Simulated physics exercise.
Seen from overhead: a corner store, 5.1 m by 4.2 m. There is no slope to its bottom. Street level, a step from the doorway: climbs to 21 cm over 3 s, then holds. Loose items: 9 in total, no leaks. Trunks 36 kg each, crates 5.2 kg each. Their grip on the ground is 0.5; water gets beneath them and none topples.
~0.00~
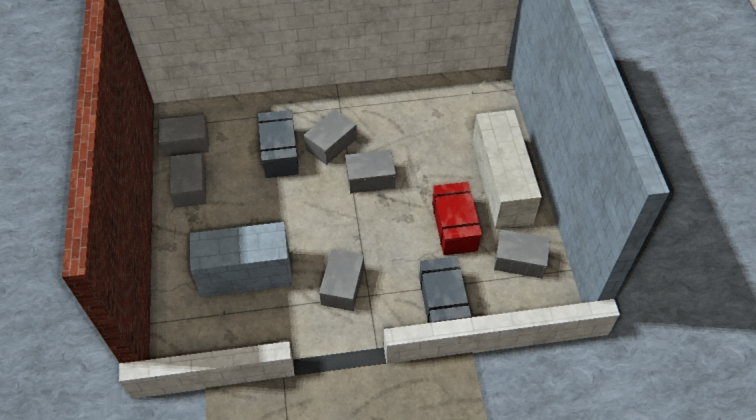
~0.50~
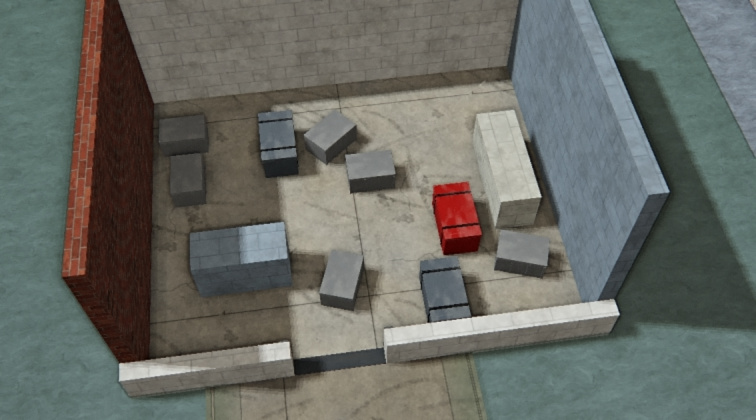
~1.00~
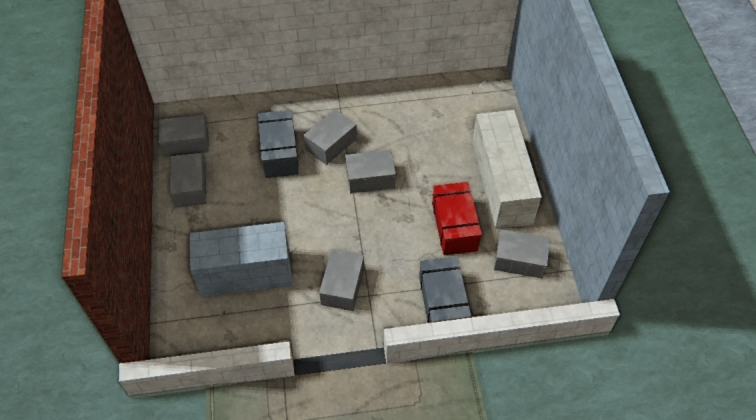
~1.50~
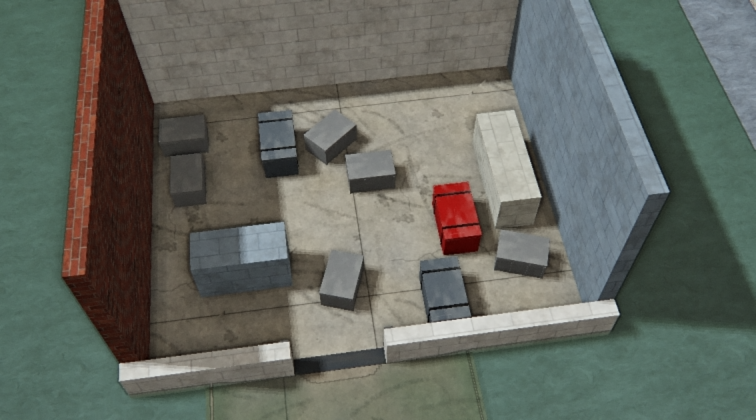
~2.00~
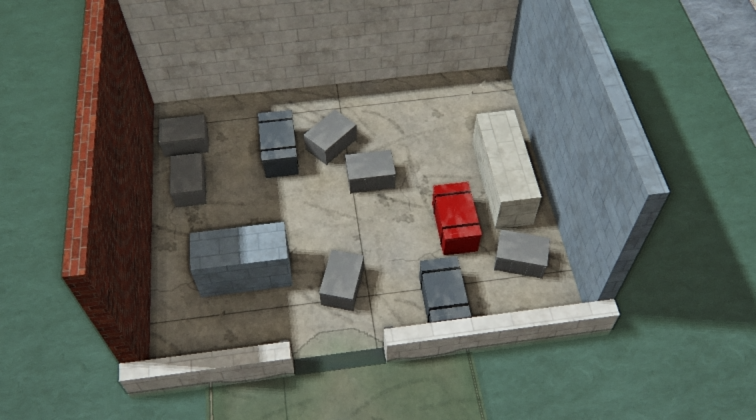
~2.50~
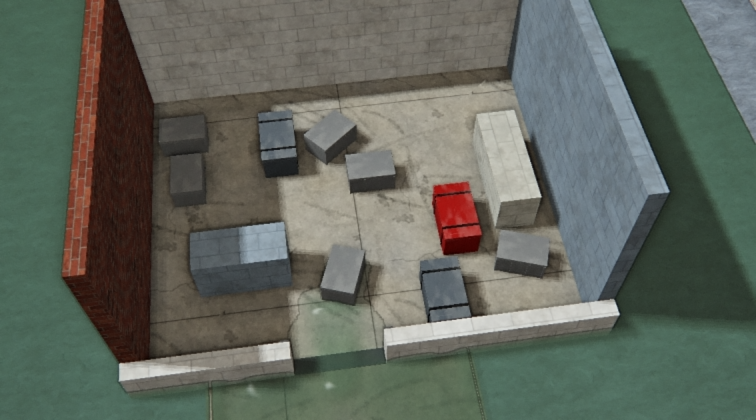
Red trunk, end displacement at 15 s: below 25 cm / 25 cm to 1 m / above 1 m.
Stays close by.
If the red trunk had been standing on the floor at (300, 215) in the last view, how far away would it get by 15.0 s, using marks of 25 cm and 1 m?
It slides a little.
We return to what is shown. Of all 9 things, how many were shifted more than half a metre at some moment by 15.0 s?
By my tally, 6.
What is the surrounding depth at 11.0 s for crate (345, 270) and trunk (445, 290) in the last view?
I'd estimate 7 cm for the first and 3 cm for the second.
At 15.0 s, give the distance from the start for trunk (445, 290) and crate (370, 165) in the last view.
In turn: 0 cm, 200 cm.
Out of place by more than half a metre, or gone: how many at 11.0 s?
3.
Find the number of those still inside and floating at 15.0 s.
I count 6.
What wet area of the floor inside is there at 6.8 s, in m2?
The covered patch comes to about 16 m2.
After 3.5 s the red trunk is near (457, 210), 0.0 m from its start, aground; 0 afloat.
After 6.8 s the red trunk is near (457, 210), 0.0 m from its start, aground; 4 afloat.
After 11.0 s the red trunk is near (457, 210), 0.0 m from its start, aground; 6 afloat.
After 15.0 s the red trunk is near (457, 210), 0.0 m from its start, aground; 6 afloat.
